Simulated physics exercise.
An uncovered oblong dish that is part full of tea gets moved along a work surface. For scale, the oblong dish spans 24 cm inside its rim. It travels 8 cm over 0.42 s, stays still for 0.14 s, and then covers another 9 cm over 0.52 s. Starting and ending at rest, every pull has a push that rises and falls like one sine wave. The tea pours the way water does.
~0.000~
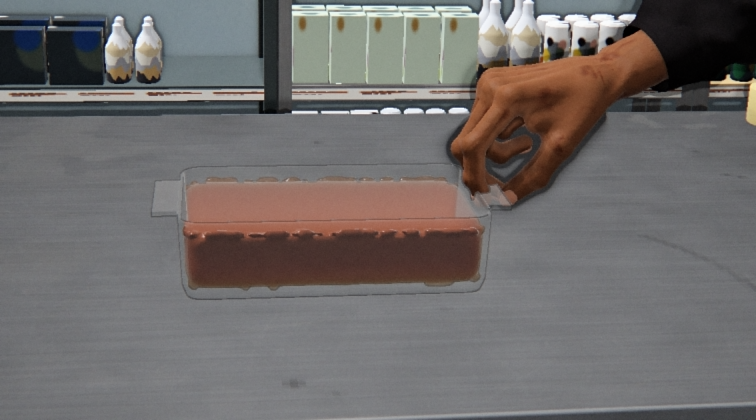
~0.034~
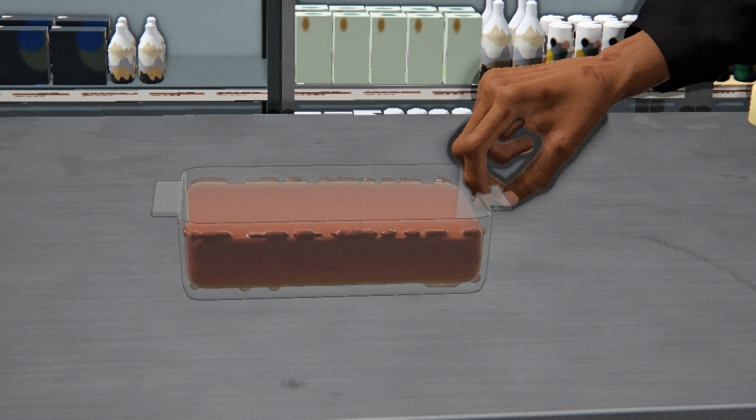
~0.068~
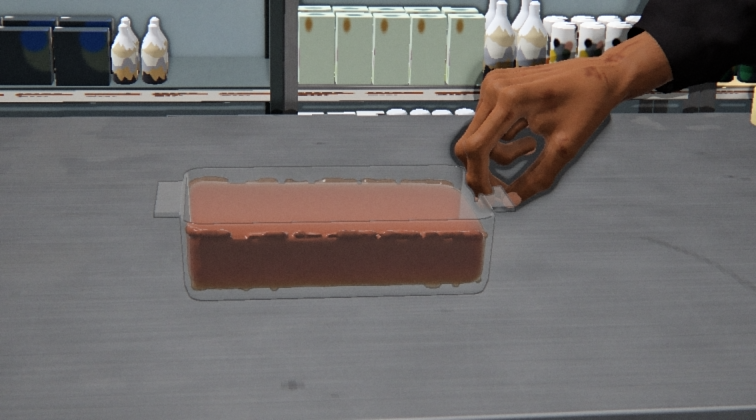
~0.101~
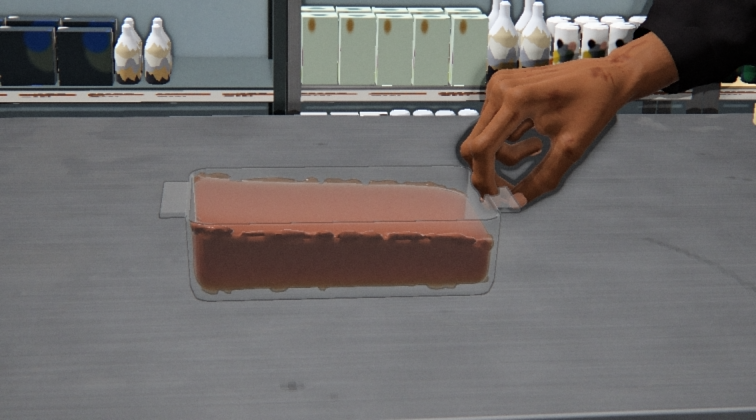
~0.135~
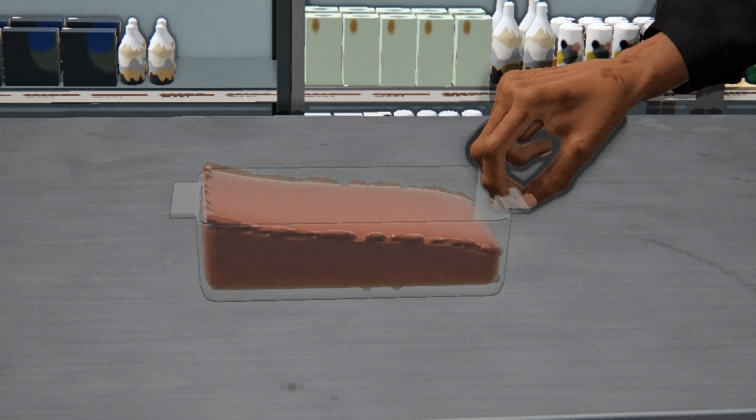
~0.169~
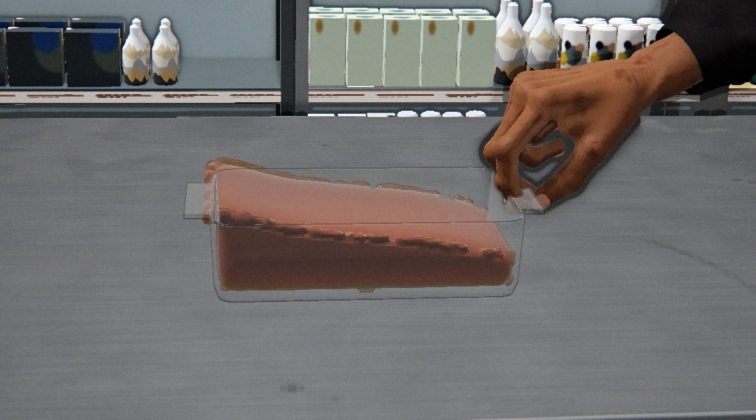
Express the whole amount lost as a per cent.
Around 35 percent is lost in total.
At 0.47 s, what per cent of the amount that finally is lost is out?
Roughly 10 per cent.
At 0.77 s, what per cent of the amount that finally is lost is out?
About 40 per cent.
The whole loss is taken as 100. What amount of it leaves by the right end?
Share of spill at right end: Close to 50 in a hundred.
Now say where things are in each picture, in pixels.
In the first frame, 0.0 cm from the start; oblong dish, level (183, 204) left, (471, 201) right, rim (475, 191); the tea stands 10 mm below the rim.
In the second frame, 0.0 cm from the start; oblong dish, level (184, 204) left, (472, 202) right.
In the third frame, 0.2 cm from the start; oblong dish, level (186, 202) left, (474, 205) right.
In the fourth frame, 0.6 cm from the start; oblong dish, level (192, 196) left, (479, 211) right.
In the fifth frame, 1.3 cm from the start; oblong dish, level (200, 193) left, (488, 216) right.
In the sixth frame, 2.3 cm from the start; oblong dish, level (214, 193) left, (501, 225) right.
By 0.47 s it has gone 8 cm; 4 per cent is out over the left end and 1 over the right.
By 0.77 s it has gone 11 cm; 4 per cent is out over the left end and 9 over the right.
By 1.07 s it has gone 17 cm; 15 per cent is out over the left end and 9 over the right.
By 1.37 s it has gone 17 cm; 15 per cent is out over the left end and 17 over the right.
At rest 35 per cent is out in all, 17 of it over the left end.
